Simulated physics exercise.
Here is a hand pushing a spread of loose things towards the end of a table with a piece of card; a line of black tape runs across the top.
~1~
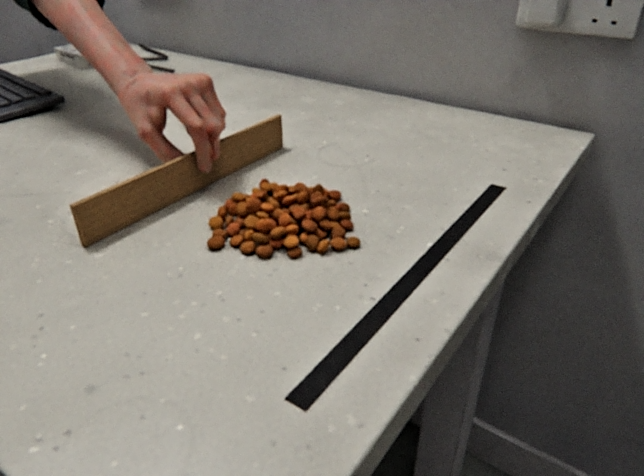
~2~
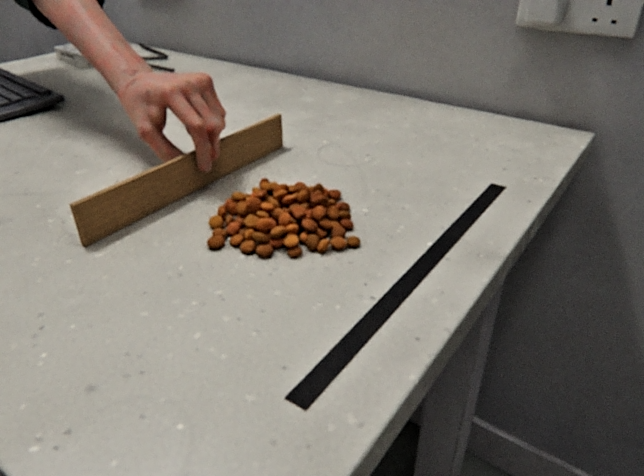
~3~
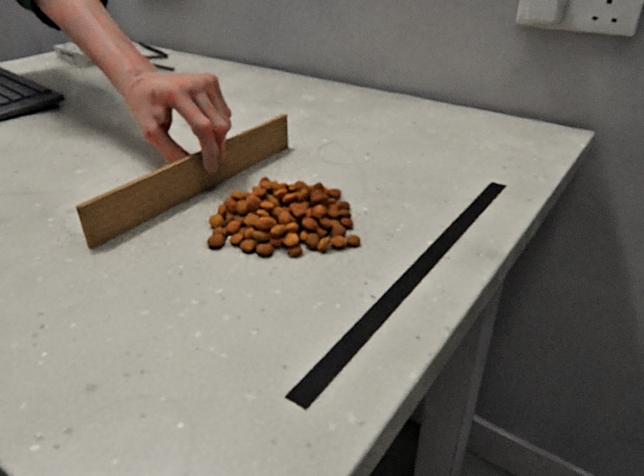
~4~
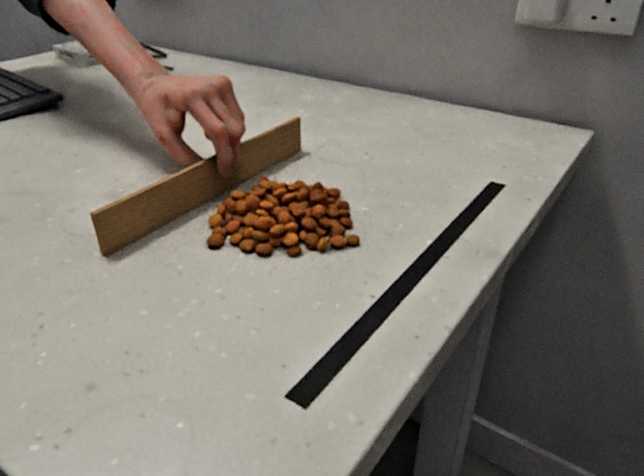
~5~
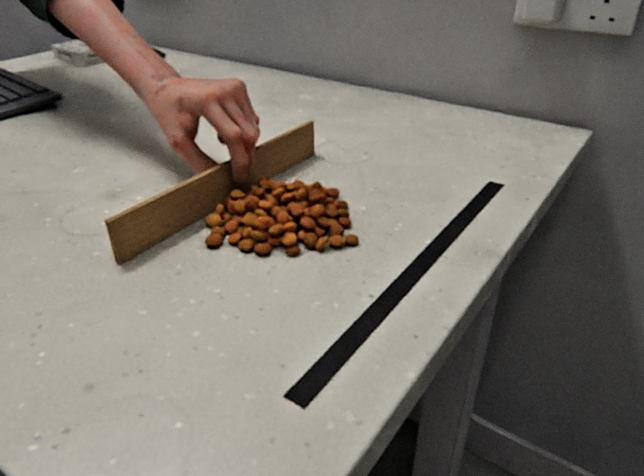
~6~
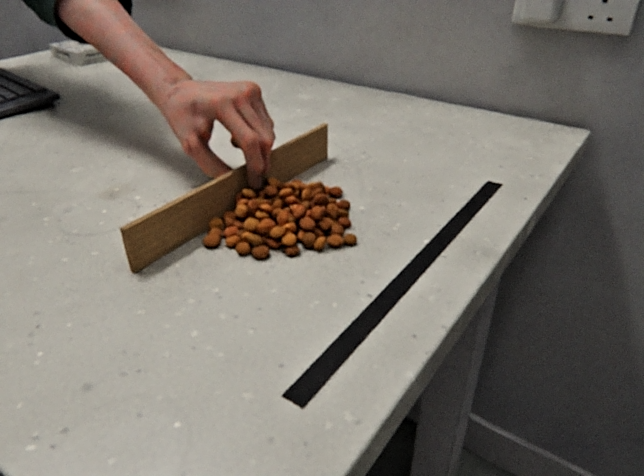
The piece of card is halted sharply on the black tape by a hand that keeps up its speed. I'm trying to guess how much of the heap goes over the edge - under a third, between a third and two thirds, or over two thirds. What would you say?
A fair part, in between.
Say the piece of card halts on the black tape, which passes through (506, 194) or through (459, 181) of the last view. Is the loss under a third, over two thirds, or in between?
Result 1: Beyond two thirds. Result 2: Under a third.
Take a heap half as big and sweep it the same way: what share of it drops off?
About 30 %.
Soon, piece of card still moving, near (331, 194); heap all on the table, its front near (418, 263).
A while on, piece of card stopped at the black tape; heap about a third over the edge.
Towards the end, piece of card stopped at the black tape; heap about half over the edge.
Finally, piece of card stopped at the black tape; heap about half over the edge.
